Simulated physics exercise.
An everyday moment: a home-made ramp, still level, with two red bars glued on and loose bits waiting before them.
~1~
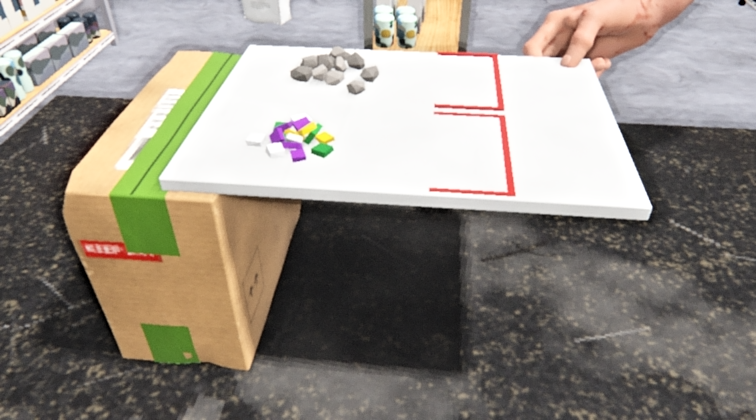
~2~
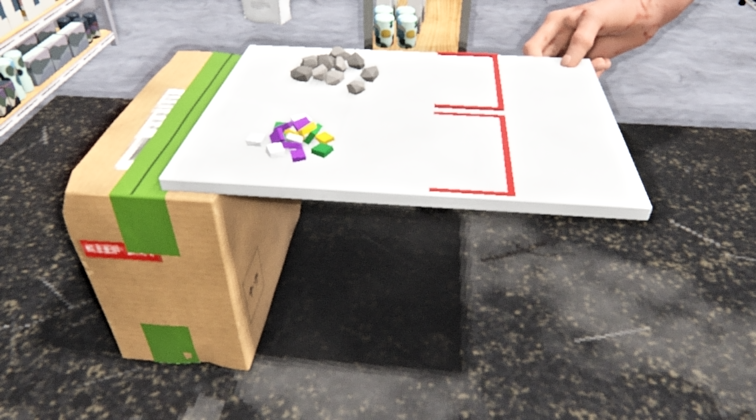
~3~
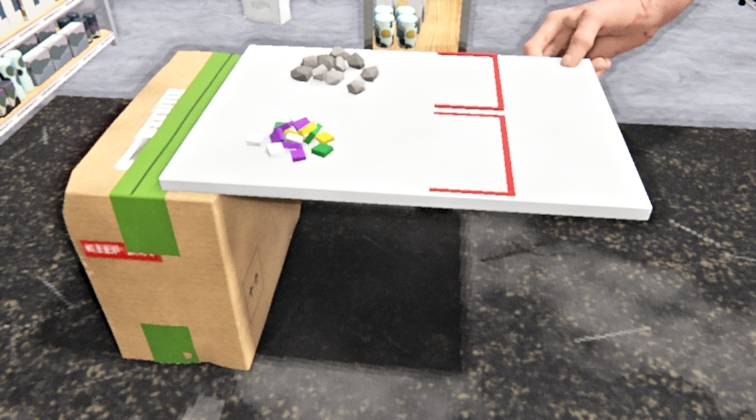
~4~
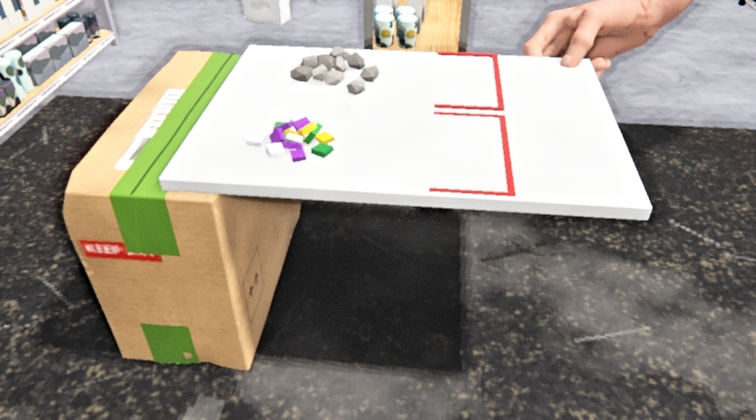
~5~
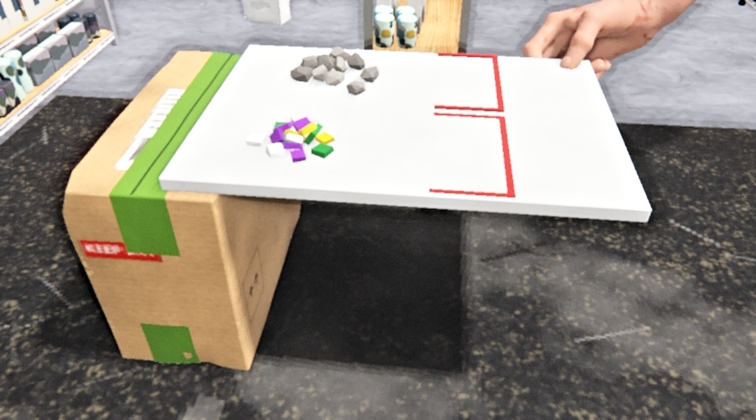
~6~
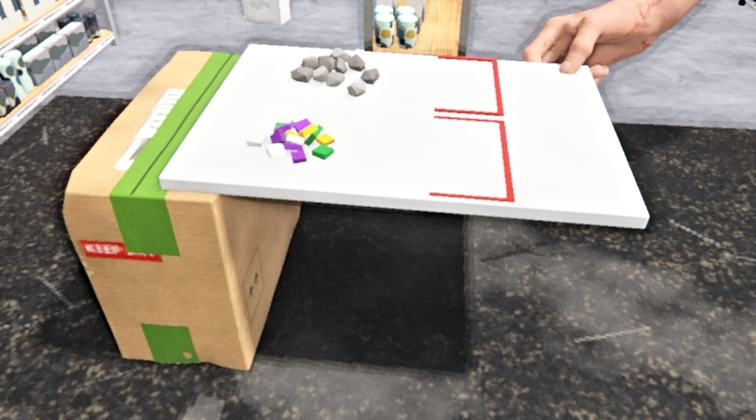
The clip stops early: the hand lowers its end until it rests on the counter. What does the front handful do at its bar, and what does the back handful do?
The front handful passes the strip and the back handful passes the strip.
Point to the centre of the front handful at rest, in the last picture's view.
Near (543, 341).
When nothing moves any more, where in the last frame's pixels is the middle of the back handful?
Near (575, 255).
Then, 0.57 s on from there, board sloping at 12°; front handful where it was; back handful where it was.
Then, 1.31 s on from there, board sloping at 25°; front handful where it was; back handful on its way down.
Then, 2.09 s on from there, board sloping at 39°; front handful the whole lot past its bar; back handful all but a few past its bar.
In the end, board resting at 41°; front handful the whole lot past its bar; back handful the whole lot past its bar.
